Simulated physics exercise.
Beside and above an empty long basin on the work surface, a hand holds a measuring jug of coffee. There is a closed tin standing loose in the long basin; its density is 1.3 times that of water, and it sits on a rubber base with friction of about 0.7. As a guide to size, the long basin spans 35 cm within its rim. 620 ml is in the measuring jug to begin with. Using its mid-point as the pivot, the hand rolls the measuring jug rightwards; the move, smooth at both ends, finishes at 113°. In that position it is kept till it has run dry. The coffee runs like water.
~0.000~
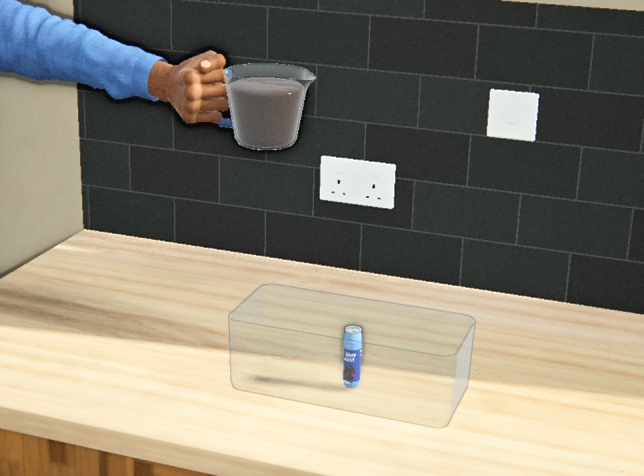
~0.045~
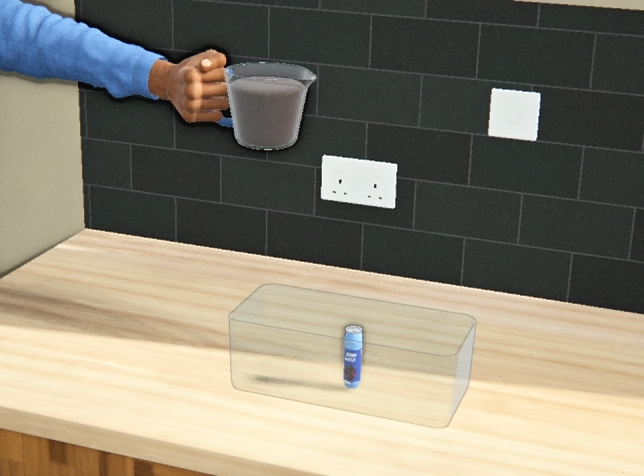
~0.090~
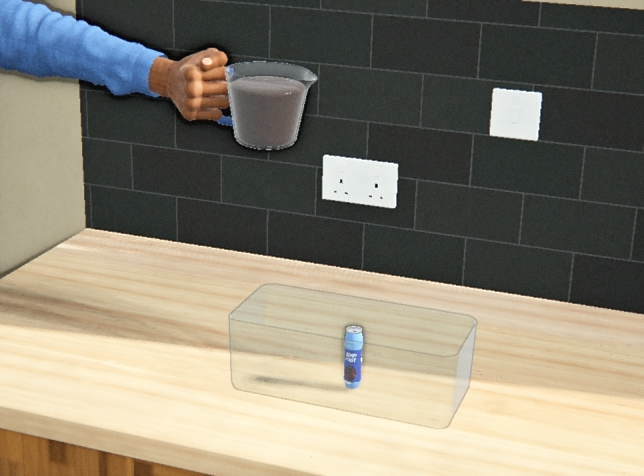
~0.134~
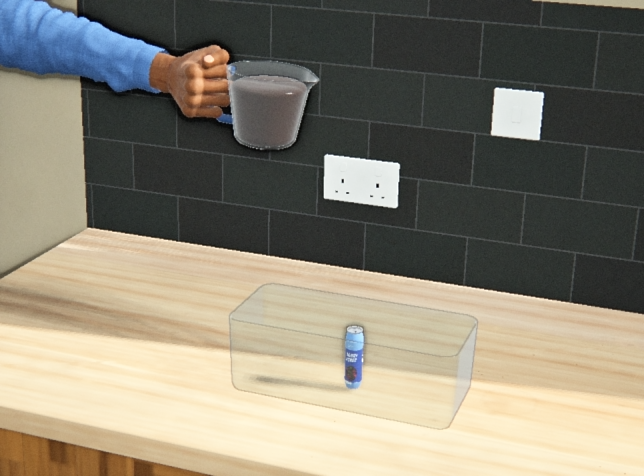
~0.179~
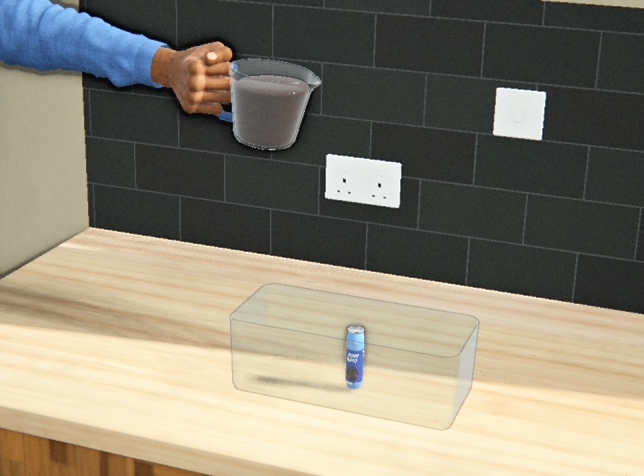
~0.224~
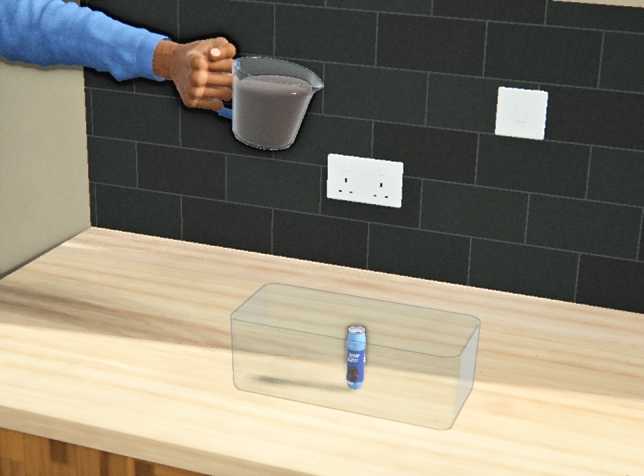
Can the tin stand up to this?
It never tilts over.
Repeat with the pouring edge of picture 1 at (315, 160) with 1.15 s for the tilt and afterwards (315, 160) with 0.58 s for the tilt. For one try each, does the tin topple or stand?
Run one: It tumbles. Run two: It tumbles.
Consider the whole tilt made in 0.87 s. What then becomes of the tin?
Well, the tin simply tips.
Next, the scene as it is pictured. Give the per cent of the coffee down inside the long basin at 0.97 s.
Close to 56 in a hundred.
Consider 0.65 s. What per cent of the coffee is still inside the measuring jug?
Around 70 in a hundred.
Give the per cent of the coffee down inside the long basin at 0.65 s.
Near 1 in a hundred.
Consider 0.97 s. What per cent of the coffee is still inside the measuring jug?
What remains is about 9 percent of it all.
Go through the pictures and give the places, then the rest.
In the first frame, it leans 0°; its right rim is at (315, 78); the coffee meets the walls at (233, 81) and (304, 88); the long basin's rim runs from (245, 301) to (466, 338); the tin's top is at (353, 332).
In the second frame, it leans 0°; its right rim is at (315, 78); the coffee meets the walls at (234, 80) and (304, 88).
In the third frame, it leans 2°; its right rim is at (316, 79); the coffee meets the walls at (235, 80) and (305, 88).
In the fourth frame, it leans 4°; its right rim is at (318, 81); the coffee meets the walls at (236, 80) and (306, 89).
In the fifth frame, it leans 7°; its right rim is at (320, 83); the coffee meets the walls at (238, 79) and (309, 89).
In the sixth frame, it leans 10°; its right rim is at (323, 86); the coffee meets the walls at (241, 79) and (312, 90).
Then, 0.65 s in, the tilt is 68° and 69 per cent is still to pour; the tin stands where it began.
Then, 0.97 s in, the tilt is 106° and 9 per cent is still to pour; the tin stands where it began.
Then, 1.29 s in, the tilt is 113° and 0 per cent is still to pour; the tin stands where it began.
Then, 1.65 s in, the tilt is 113° and 0 per cent is still to pour; the tin stands where it began.
Finally, the tin stands where it began.
